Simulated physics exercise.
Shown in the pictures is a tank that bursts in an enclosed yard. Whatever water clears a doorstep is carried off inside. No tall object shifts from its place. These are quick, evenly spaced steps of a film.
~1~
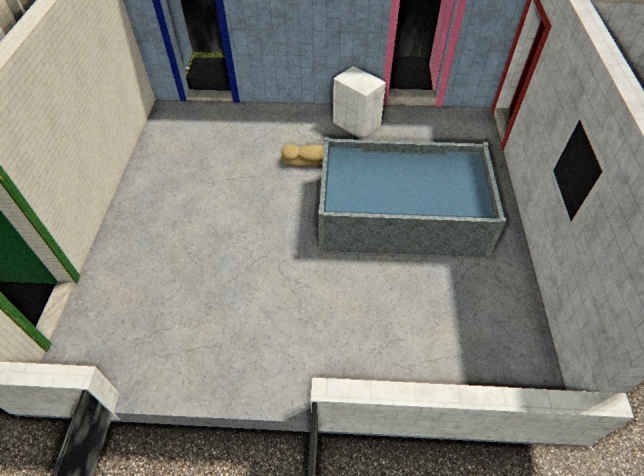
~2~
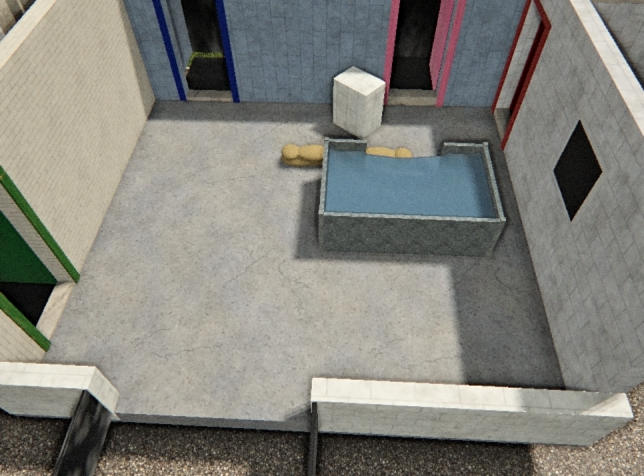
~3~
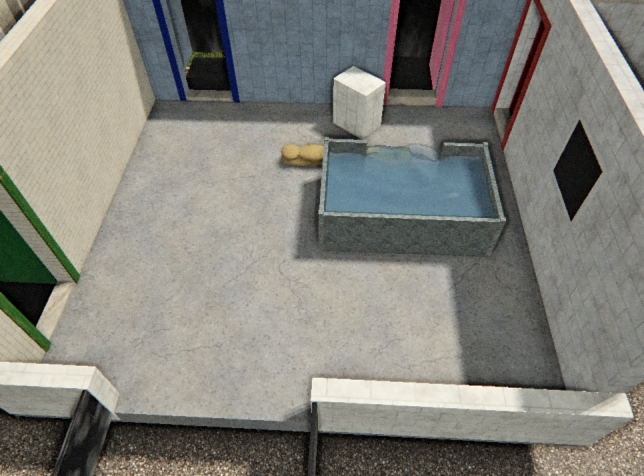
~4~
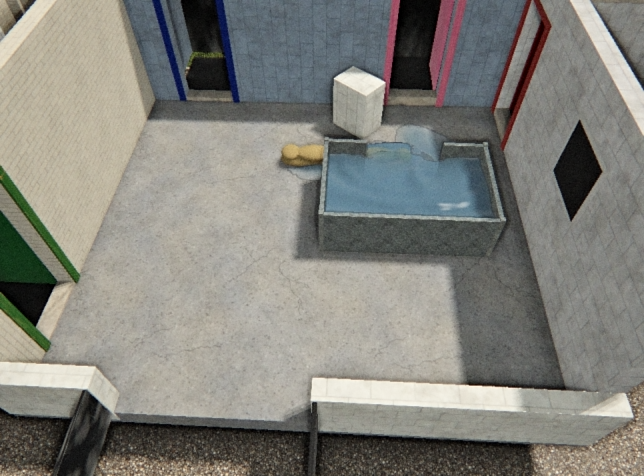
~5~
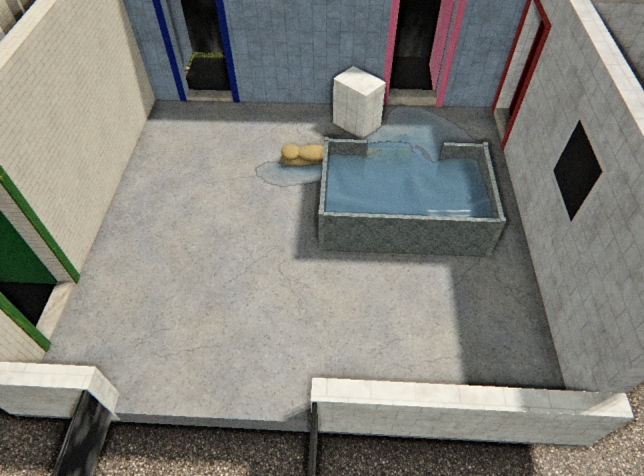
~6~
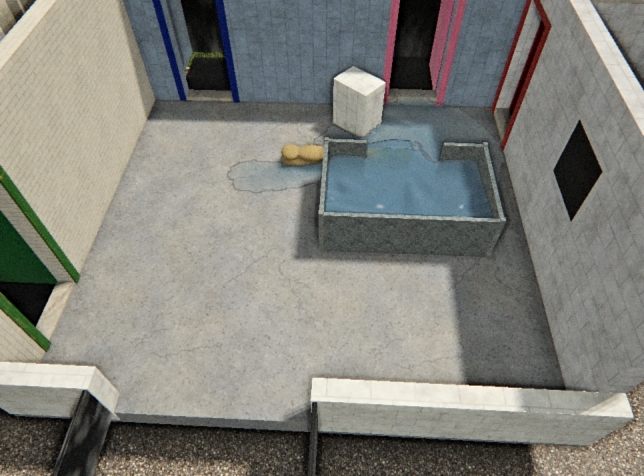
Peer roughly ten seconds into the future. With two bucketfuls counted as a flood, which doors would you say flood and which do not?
Result: The green door never tops two buckets, the pink door tops two buckets, the red door tops two buckets, the blue door never tops two buckets.
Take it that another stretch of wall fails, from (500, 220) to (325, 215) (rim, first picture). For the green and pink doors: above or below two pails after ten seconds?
Briefly, the green one crosses the line and the pink one remains below the line.
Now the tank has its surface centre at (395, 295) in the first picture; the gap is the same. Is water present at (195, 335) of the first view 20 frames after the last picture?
Unflooded.
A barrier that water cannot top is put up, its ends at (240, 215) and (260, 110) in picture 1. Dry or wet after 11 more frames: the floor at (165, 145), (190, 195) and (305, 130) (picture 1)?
Taking the three spots in turn, they are unwetted, unwetted and inundated.
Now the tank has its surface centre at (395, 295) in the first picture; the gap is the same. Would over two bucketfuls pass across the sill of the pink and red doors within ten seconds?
Finding: Pink door comes in lower; red door goes beyond it.
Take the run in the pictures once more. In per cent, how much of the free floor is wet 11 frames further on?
Around 40 in a hundred.
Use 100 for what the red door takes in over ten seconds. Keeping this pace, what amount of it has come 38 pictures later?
Some 95 in a hundred.
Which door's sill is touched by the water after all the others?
That would be the one in green.
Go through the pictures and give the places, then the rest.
The first frame shows the water tank at (407, 181) is whole and still.
In the second frame, water pours out on the water tank's far side and has run to a hidden place.
In the third frame, the front is at a hidden place, out from the gap on the water tank's far side.
In the fourth frame, the front is at (295, 169), out from the gap on the water tank's far side.
In the fifth frame, water pours out on the water tank's far side and has run to (262, 168).
In the sixth frame, water pours out on the water tank's far side and has run to (241, 168).
A moment on, water covers 30 % of the floor; the green door not reached, the pink door over two buckets in, the red door under two buckets in, the blue door not reached.
Next, water covers 40 % of the floor; the green door not reached, the pink door over two buckets in, the red door over two buckets in, the blue door not reached.
Then, water covers 50 % of the floor; the green door wet at the sill, nothing in, the pink door far over two buckets in, the red door far over two buckets in, the blue door wet at the sill, nothing in.
Later, water covers 65 % of the floor; the green door wet at the sill, nothing in, the pink door far over two buckets in, the red door far over two buckets in, the blue door wet at the sill, nothing in.
In the end, water covers 85 % of the floor; the green door under two buckets in, the pink door far over two buckets in, the red door far over two buckets in, the blue door under two buckets in.
